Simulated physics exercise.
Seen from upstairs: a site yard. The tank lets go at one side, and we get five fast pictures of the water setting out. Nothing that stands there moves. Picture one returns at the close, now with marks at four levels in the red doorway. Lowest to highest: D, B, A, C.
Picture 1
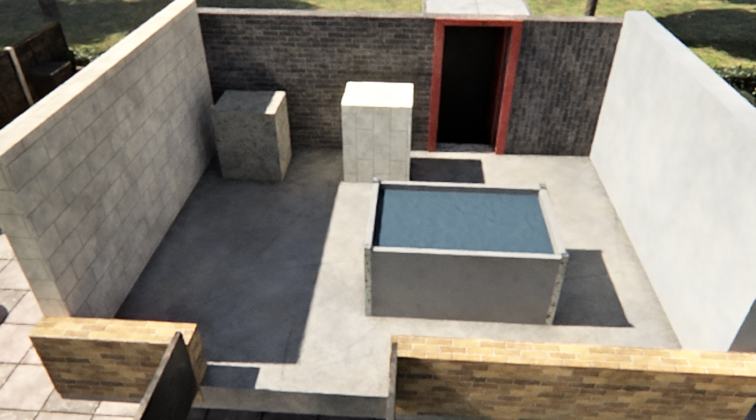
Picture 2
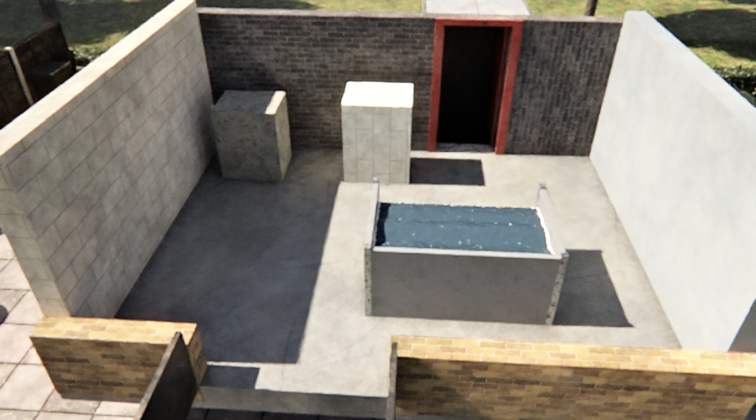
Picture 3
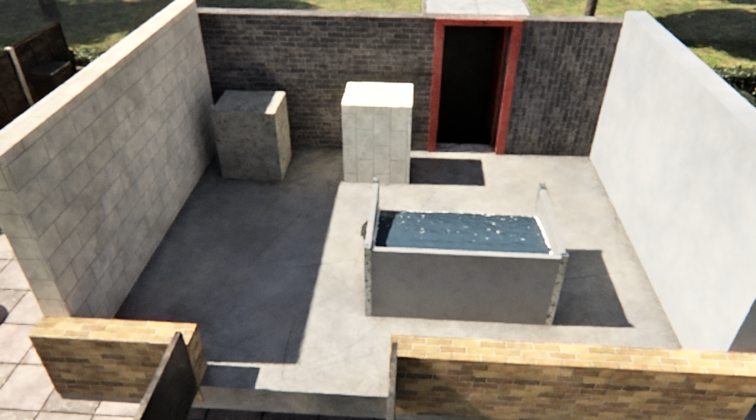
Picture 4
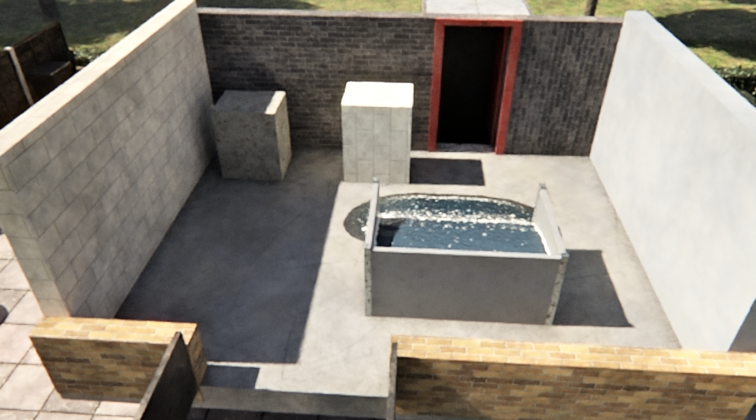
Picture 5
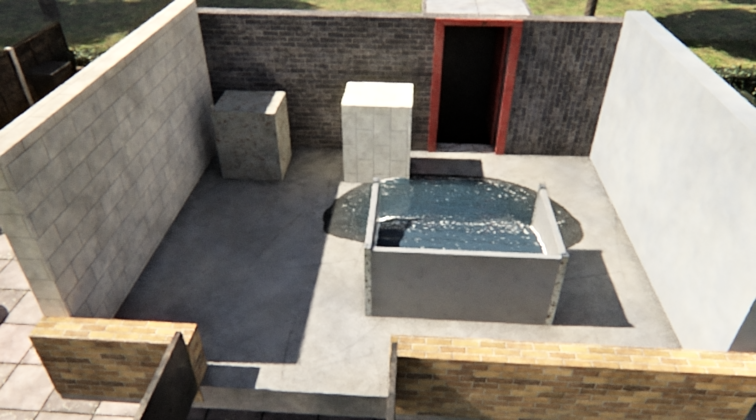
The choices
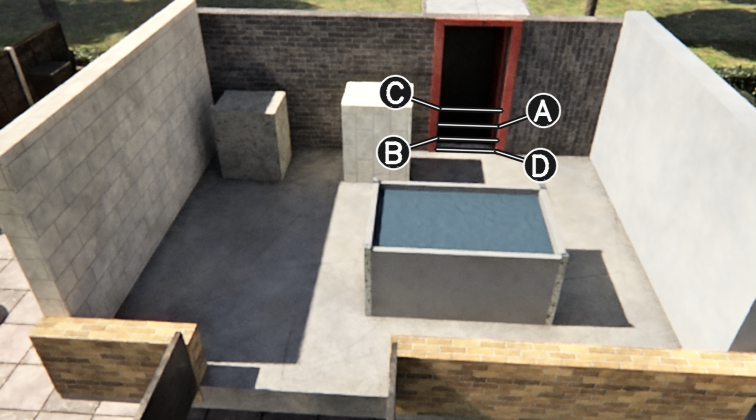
A grey-walled tank of blue water stands right of centre in a concrete site yard, seen from upstairs by a camera that stays still. Behind it are a pale block, a greyer block to the left and a red-framed doorway in a dark brick wall, with pale side walls and low yellowish brickwork in front. The tank's far side opens, and the water drops, churns with white flecks and spreads across the floor behind and to both sides.
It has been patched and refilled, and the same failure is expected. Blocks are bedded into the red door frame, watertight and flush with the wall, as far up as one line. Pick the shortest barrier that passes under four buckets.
The answer is mark A.
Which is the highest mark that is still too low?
B.
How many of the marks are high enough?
Two of the four.
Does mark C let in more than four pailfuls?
No, not at all.
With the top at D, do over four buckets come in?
Yes, that goes wrong.
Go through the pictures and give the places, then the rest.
Water in the tank at rest, its middle at (461, 222); foot of the red doorway at (465, 152); open gate at (292, 325).
Water covers 3 % of the ground, its front hidden from here.
Water covers 6 % of the ground, its front hidden from here.
Water covers 12 % of the ground and shows as far out as (357, 212).
Water covers 19 % of the ground and shows as far out as (375, 183).
On the marked copy, A at (468, 125); B at (467, 139); C at (470, 109); D at (466, 150); from the bottom up D, B, A, C.
If A is chosen, a splash gets over, under a bucket.
If B is chosen, about 14 bucketfuls get in.
If C is chosen, nothing gets over.
If D is chosen, dozens of bucketfuls pour in.
